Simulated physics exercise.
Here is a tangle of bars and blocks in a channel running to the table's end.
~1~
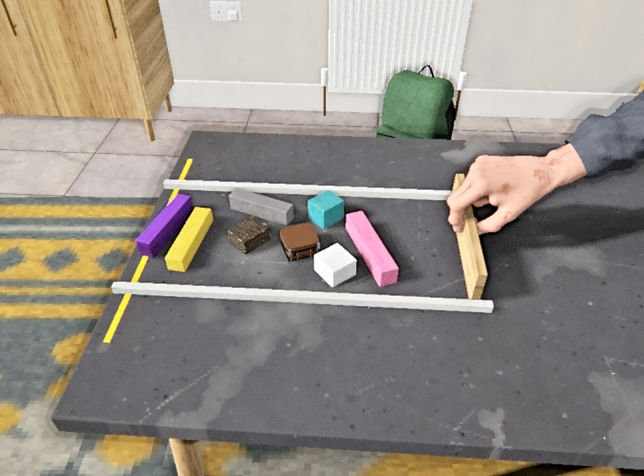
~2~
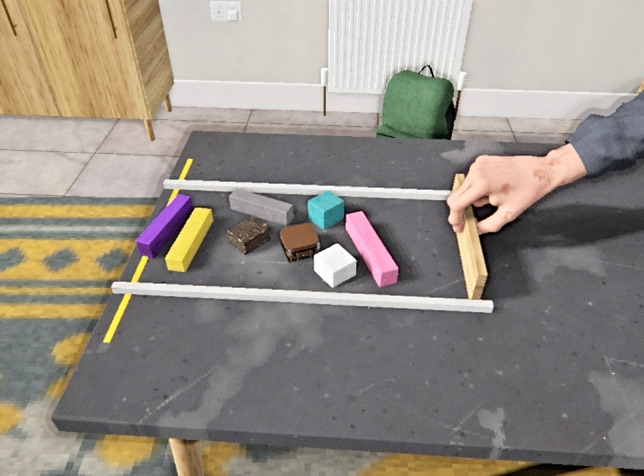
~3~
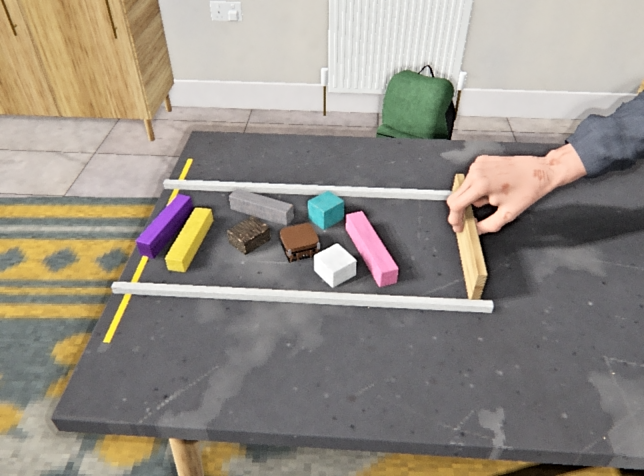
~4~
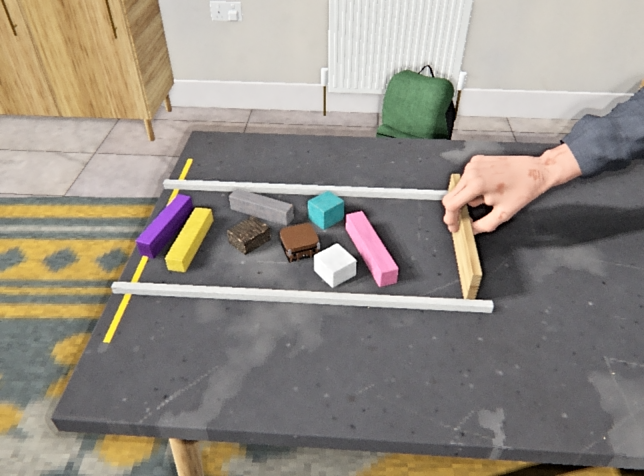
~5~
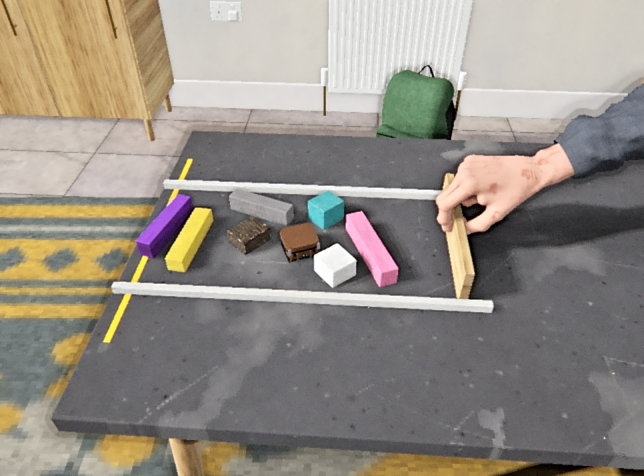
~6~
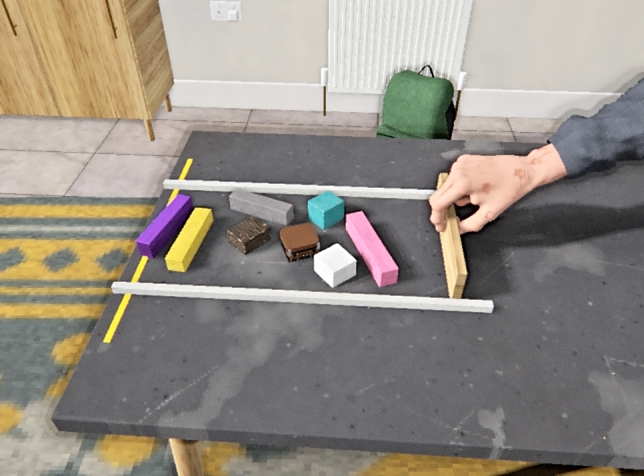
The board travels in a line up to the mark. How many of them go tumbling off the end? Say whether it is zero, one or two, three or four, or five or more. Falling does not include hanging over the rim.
I would say five or more.
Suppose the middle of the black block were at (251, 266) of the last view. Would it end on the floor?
In the end it falls away.
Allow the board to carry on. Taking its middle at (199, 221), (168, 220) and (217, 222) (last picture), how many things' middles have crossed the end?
First 3, next 6, last 2.
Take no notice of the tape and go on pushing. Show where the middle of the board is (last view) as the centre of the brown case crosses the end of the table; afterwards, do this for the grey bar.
Middle: Roughly (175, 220); roughly (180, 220).
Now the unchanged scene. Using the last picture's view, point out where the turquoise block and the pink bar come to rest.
You'll see the turquoise block at (157, 193), with the pink bar at (142, 236).
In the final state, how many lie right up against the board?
My count gives 2.
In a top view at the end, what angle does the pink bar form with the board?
Some 0 degrees.
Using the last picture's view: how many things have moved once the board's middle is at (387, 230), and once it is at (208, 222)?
1 at one spot and 8 at the other.
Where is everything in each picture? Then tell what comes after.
The first frame shows purple stick (166, 225); yellow bar (191, 238); black block (249, 235); board (467, 233); tape (156, 233).
The second frame shows yellow bar (191, 238); white block (335, 265).
The third frame shows black block (249, 235); grey bar (261, 207).
The fourth frame shows purple stick (167, 225); brown case (299, 243).
The fifth frame shows yellow bar (191, 238); turquoise block (326, 210).
The sixth frame shows purple stick (167, 225); yellow bar (191, 238); black block (249, 235); board (449, 232); tape (156, 233).
A little later, none off yet; purple stick at rest near (167, 225); yellow bar at rest near (191, 238); black block at rest near (249, 235).
When it is over, the number that fall off is five or more; down, white block, brown case, grey bar, black block, yellow bar and purple stick.
